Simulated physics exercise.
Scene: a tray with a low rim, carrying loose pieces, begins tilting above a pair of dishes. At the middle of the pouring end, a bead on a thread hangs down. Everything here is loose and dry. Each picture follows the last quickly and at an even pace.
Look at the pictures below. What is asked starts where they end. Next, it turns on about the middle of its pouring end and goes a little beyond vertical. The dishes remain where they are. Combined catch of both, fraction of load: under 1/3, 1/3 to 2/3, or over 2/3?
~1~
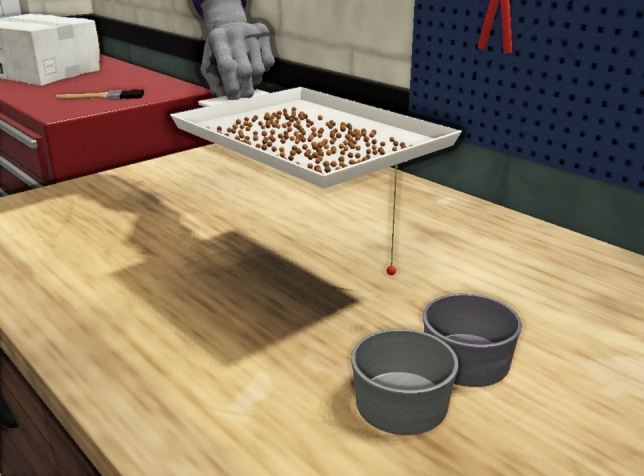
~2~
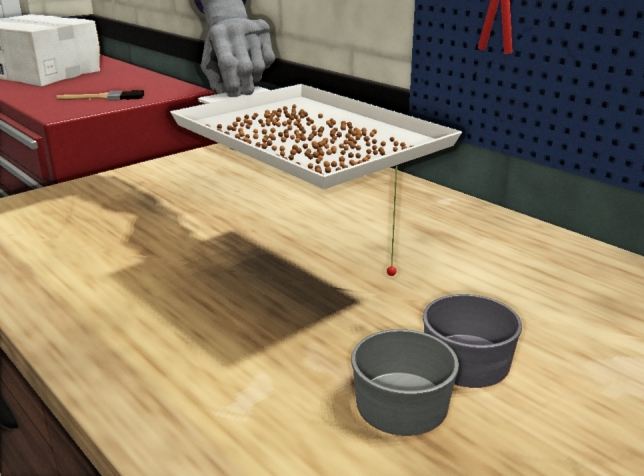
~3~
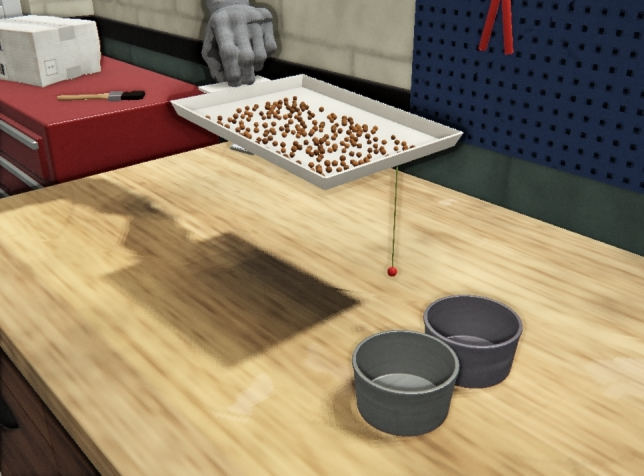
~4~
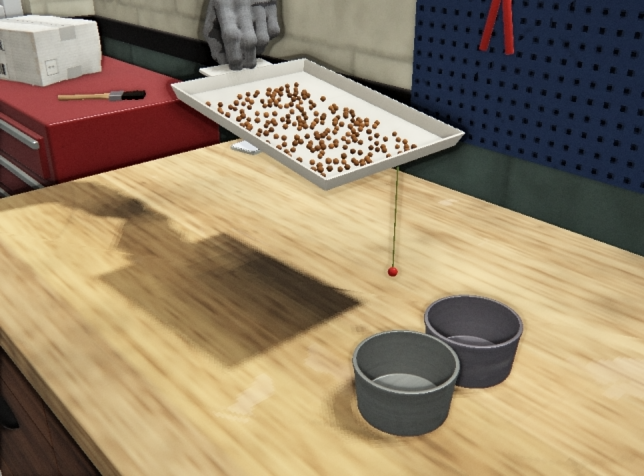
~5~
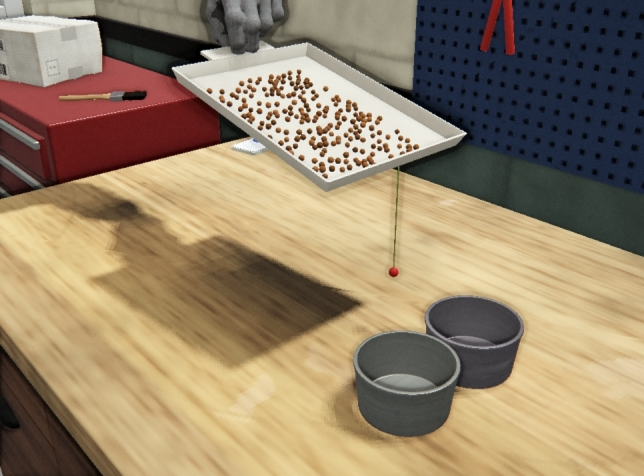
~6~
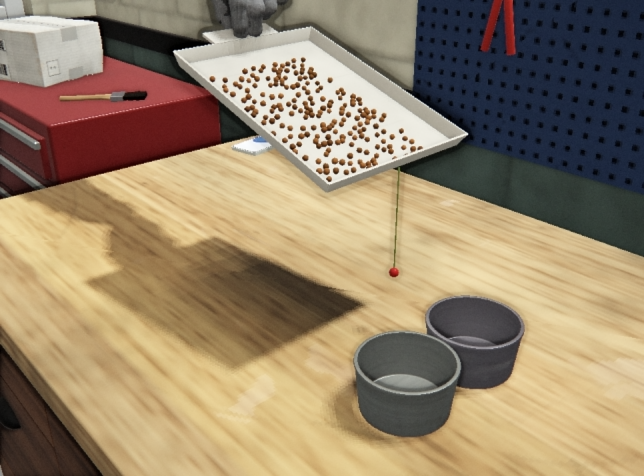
Under 1/3.
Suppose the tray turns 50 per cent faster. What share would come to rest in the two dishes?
About 20 %.
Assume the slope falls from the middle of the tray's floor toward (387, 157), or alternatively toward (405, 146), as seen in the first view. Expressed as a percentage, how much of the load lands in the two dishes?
About 10 and 0 per cent.
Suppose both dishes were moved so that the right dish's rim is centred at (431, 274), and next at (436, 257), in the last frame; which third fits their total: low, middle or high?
First attempt: One to two thirds; second attempt: Below one third.
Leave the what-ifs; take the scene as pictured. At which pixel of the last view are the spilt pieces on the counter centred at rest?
The centre sits near (387, 355).
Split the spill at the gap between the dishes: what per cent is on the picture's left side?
Close to 90 in a hundred.
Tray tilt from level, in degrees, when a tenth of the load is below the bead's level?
At some 65 degrees.
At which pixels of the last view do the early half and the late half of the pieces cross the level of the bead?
First part (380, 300), rest (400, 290).
Soon, tray tipped steeply; most on the tray; a small part in the left dish; a stray few in the right dish; a small part outside both; a small part in the air.
A while on, tray tipped past a quarter turn; a small part in the left dish; a small part in the right dish; about two thirds outside both; about a quarter in the air.
Towards the end, tray tipped past a quarter turn; a small part in the left dish; a small part in the right dish; nearly all outside both.
Finally, tray tipped past a quarter turn; a small part in the left dish; a small part in the right dish; nearly all outside both.
